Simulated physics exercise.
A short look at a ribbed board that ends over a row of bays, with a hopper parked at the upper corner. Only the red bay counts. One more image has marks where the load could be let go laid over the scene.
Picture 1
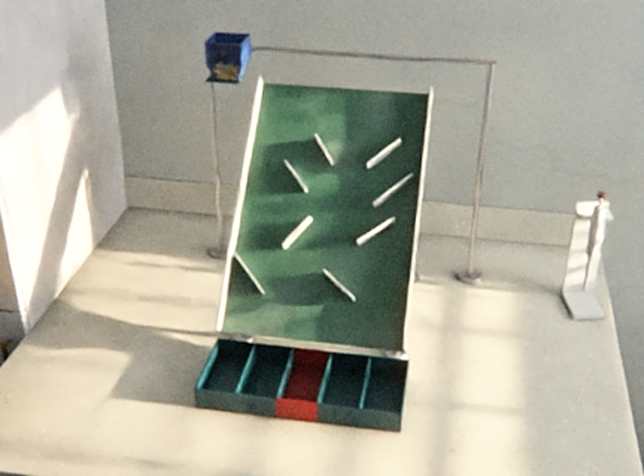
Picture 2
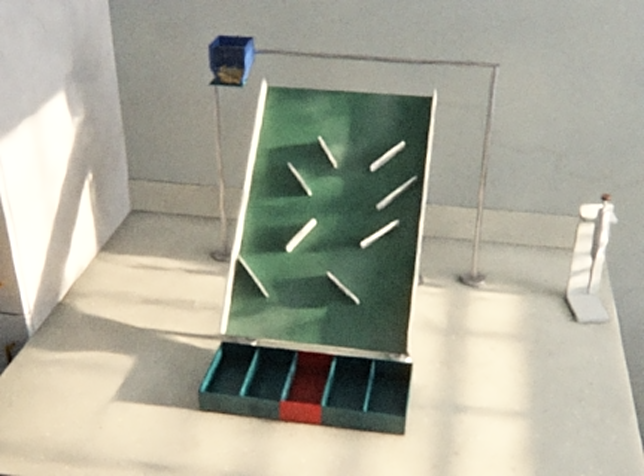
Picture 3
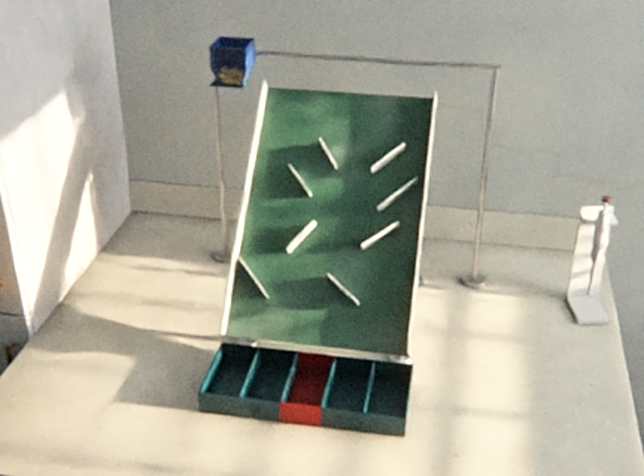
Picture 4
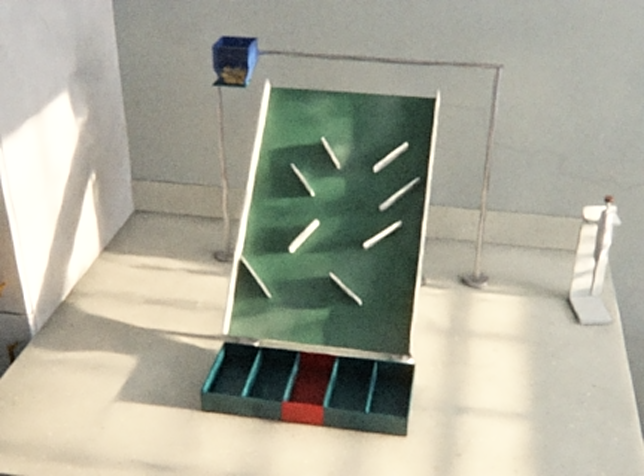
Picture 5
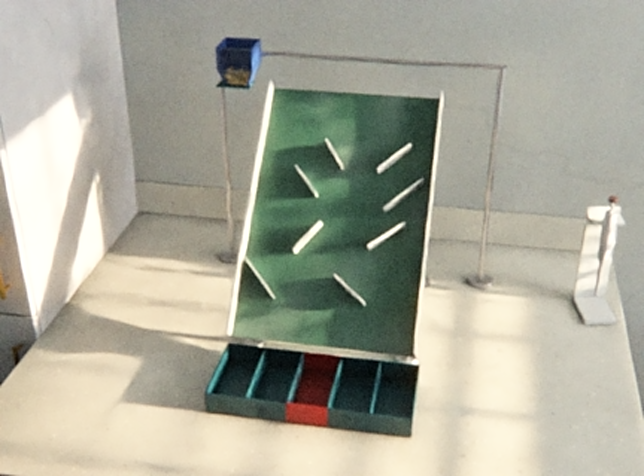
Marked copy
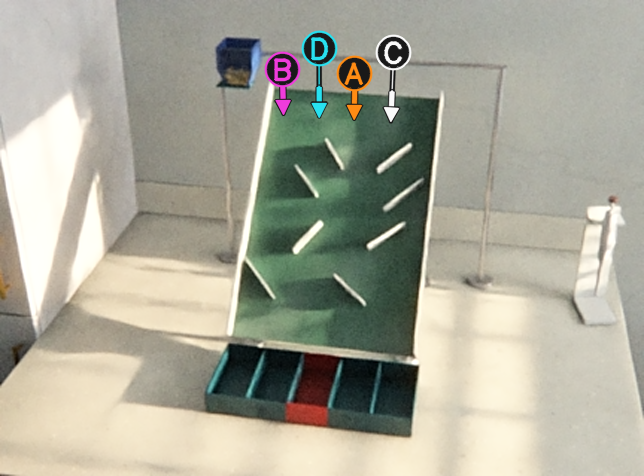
At first, a blue hopper sits at the upper left corner of a sloping green board with pale ribs, above a row of five bays with a red one in the middle. The view then shifts very slightly, while the hopper, ribs and bays stay still and nothing runs down the board.
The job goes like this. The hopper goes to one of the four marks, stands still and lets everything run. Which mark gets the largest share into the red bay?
Best: B.
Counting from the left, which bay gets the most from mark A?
It is the fifth one.
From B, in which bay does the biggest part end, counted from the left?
It is the third one.
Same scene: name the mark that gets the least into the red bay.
A it is.
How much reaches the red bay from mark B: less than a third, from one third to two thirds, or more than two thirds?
It is from one third to two thirds.
On the marked copy, mark A meets the board at (354, 114); mark B meets the board at (283, 109); mark C meets the board at (391, 116); mark D meets the board at (319, 112).
Choosing A, a small part in the red bay, nearly all in other bays.
Choosing B, about half in the red bay, about half in other bays, a stray few held on the board.
Choosing C, about a quarter in the red bay, most in other bays, a stray few outside the box.
Choosing D, about a third in the red bay, about two thirds in other bays, a stray few held on the board.
